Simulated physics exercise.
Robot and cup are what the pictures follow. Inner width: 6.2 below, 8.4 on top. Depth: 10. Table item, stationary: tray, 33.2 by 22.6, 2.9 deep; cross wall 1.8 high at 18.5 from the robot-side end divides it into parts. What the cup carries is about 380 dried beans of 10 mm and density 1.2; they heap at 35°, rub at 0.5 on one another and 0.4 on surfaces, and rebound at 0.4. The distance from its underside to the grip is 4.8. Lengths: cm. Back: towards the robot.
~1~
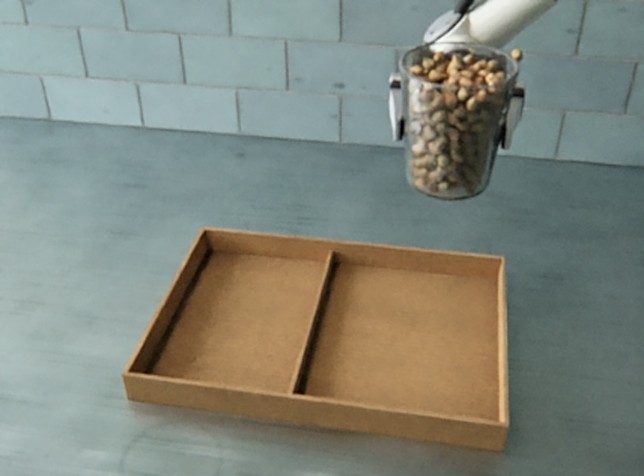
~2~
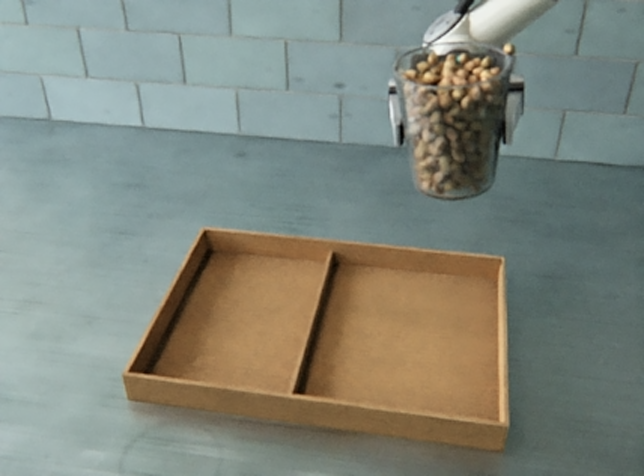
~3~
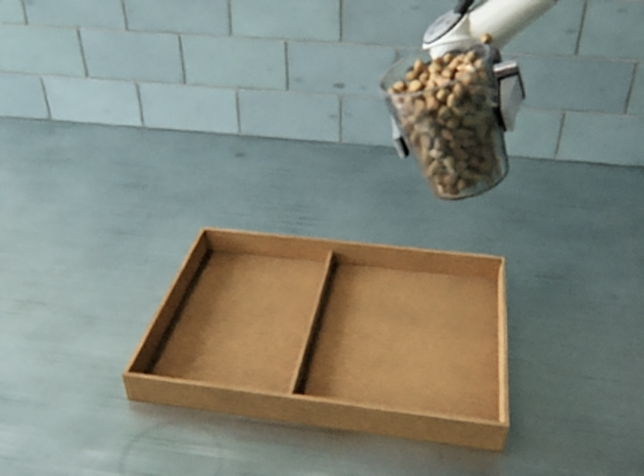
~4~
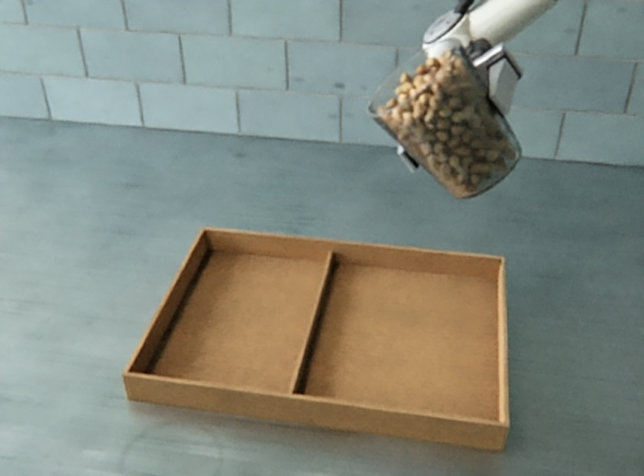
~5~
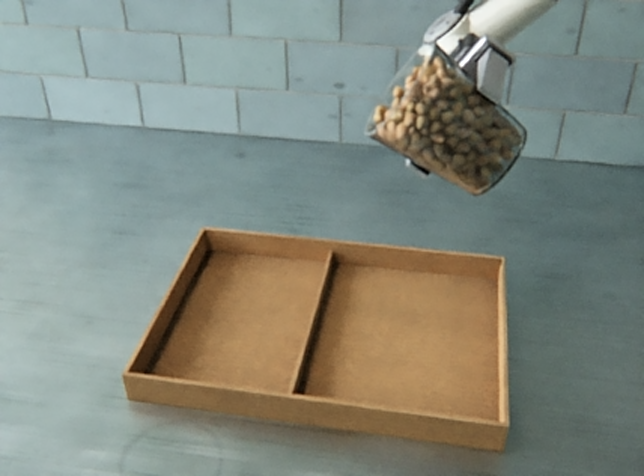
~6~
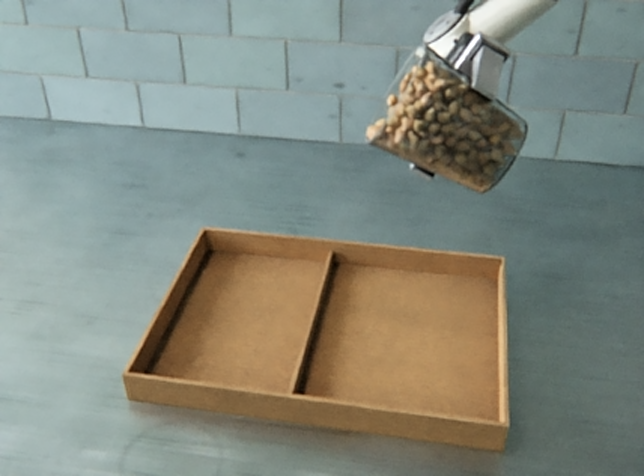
A clear cup packed with tan and brown nut-like pieces, gripped by a white robot arm at the upper right, starts upright and leans steadily to the left, the pieces shifting with it. Below sits an empty, shallow brown tray with one divider making two compartments, the right one wider. The fixed, slightly raised view shows a grey-blue tabletop against a pale blue-green tiled wall.
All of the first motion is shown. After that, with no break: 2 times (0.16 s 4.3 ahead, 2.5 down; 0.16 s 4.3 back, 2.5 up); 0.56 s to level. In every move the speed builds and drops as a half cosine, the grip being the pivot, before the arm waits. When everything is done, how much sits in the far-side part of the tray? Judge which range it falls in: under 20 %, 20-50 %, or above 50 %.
It falls under 20 %.
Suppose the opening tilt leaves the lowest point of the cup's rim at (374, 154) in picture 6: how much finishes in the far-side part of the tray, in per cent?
Estimate: About 25 per cent.
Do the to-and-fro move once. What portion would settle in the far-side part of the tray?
In that case it would be roughly 5 per cent.
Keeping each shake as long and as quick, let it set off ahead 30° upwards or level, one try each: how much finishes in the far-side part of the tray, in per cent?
Near 20 and 15 percent respectively.
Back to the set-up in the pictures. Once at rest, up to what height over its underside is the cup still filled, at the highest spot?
About 10.0 cm.
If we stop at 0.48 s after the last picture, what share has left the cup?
Roughly 10 percent is out.
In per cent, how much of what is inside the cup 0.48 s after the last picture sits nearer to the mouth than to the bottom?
Around 50 in a hundred.
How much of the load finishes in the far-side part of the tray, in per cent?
Some 10 per cent.
Then, 0.48 s later, tilted 61° forward, highest piece 25 above the table; 338 in the cup, 24 in the far-side part, 13 in the robot-side part, 2 in flight or on a rim.
Then, 0.96 s later, tilted 24° forward, highest piece 28 above the table; 324 in the cup, 31 in the far-side part, 22 in the robot-side part.
Then, 1.40 s later, level, highest piece 29 above the table; 324 in the cup, 32 in the far-side part, 21 in the robot-side part.
Then, 2.45 s later, level, highest piece 29 above the table; 324 in the cup, 32 in the far-side part, 21 in the robot-side part.
At rest, 324 in the cup, 32 in the far-side part, 21 in the robot-side part. That is 8 % in the far-side part of the tray.
